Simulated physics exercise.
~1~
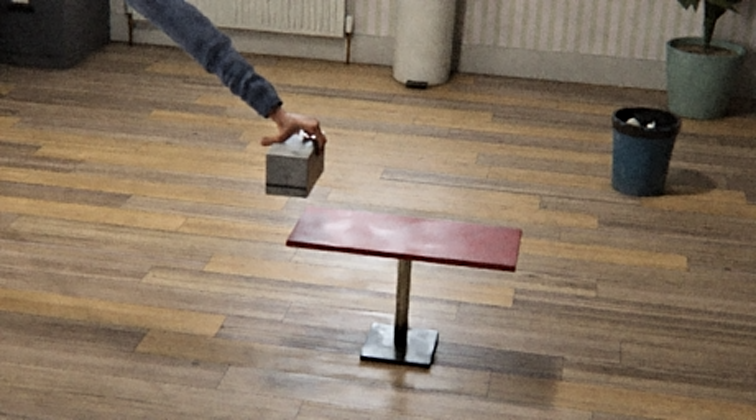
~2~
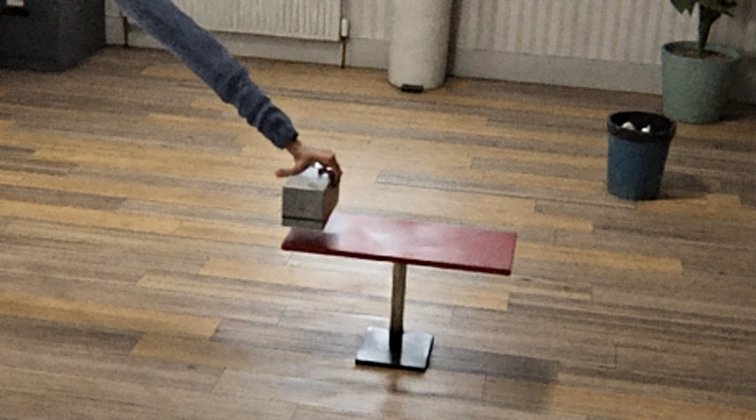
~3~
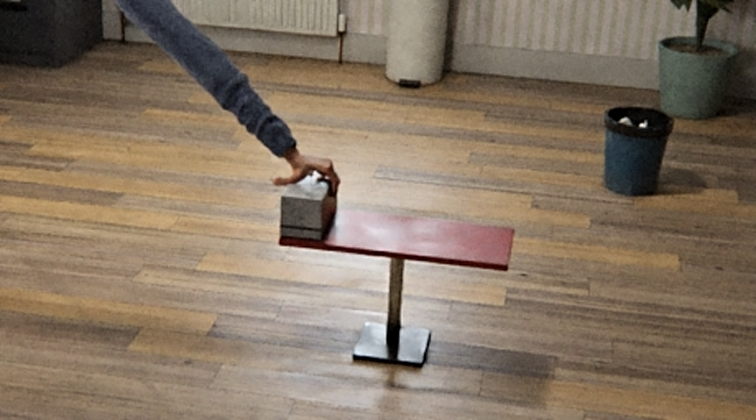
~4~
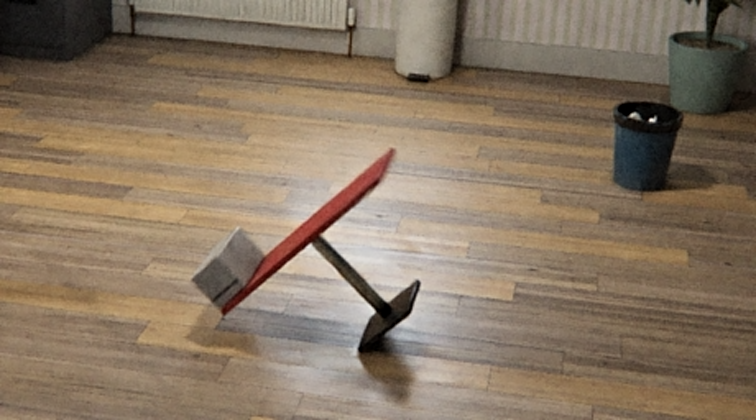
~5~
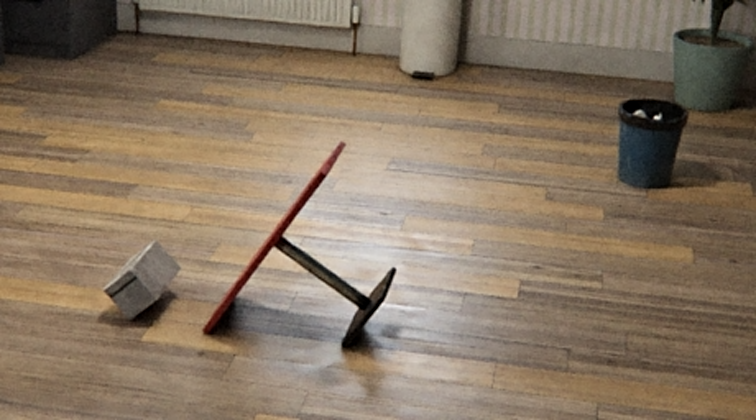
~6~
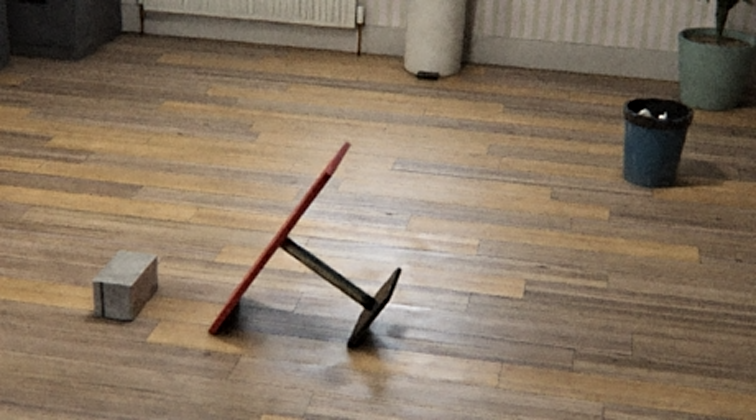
A small red-topped table on a single post with a square dark base stands on a wooden floor, seen from slightly above by a gently swaying camera. Behind it are a radiator, a pale cylinder, a blue bin and a potted plant at the right. An arm in a blue sleeve reaches from the upper left and lowers a grey block onto the table's left end. Once the hand lets go and withdraws, the table tips left and the block slides off, tumbling onto the floor. The table ends toppled, leaning on its top's edge and its base, with the block lying to the left.
